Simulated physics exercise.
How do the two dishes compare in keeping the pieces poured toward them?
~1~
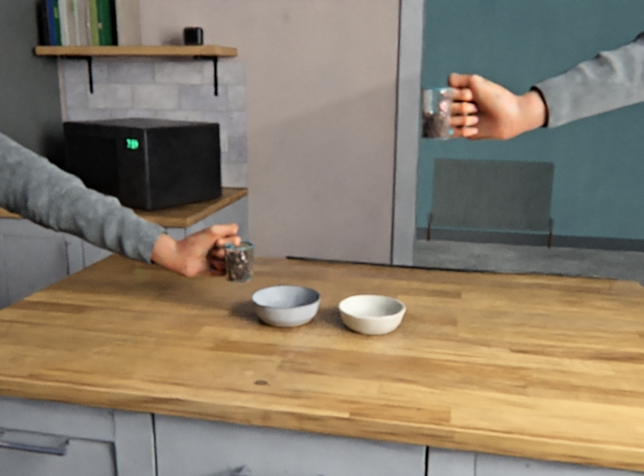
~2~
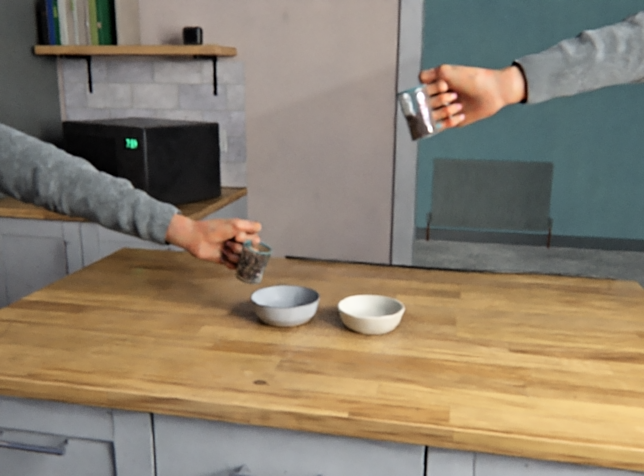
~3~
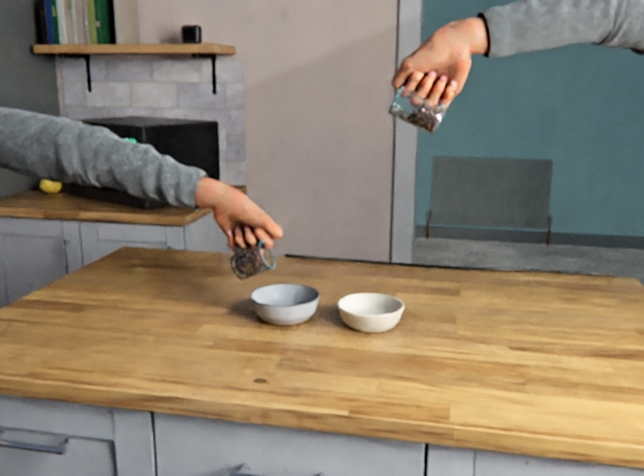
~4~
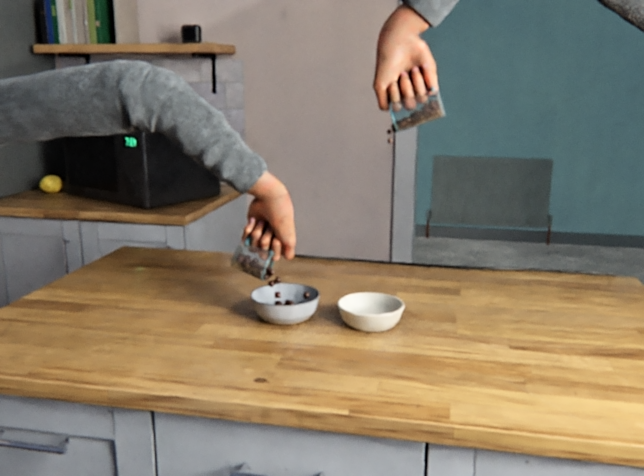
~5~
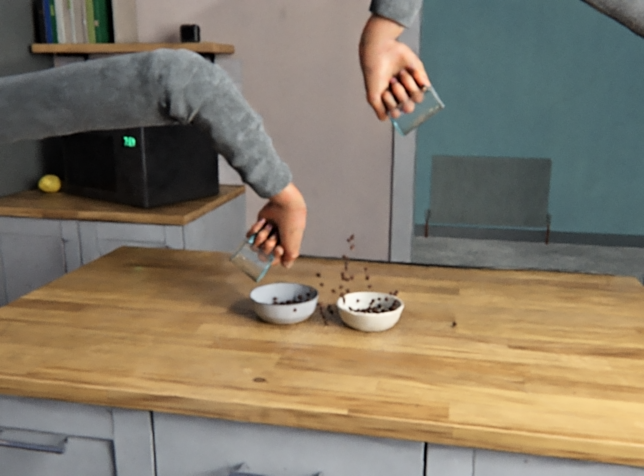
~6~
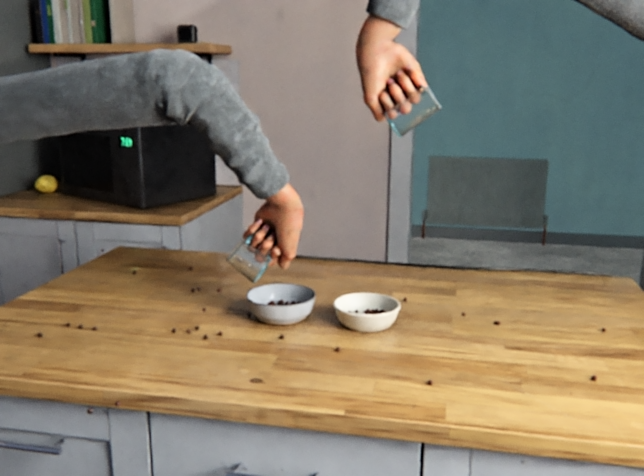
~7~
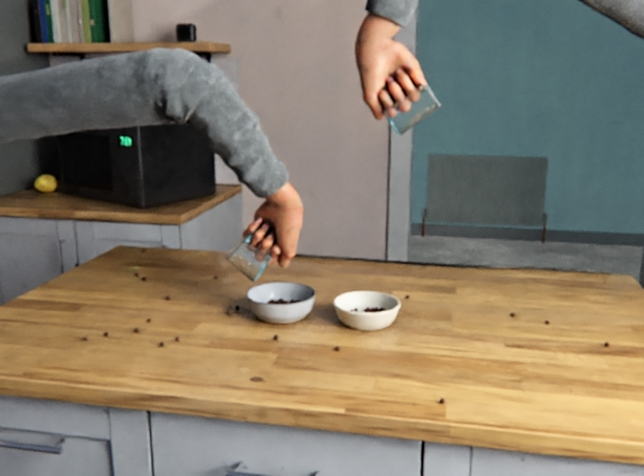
The grey dish on the left keeps every piece of its cupful. The cream dish on the right keeps only part of its own, and the rest ends up scattered over the counter around it.
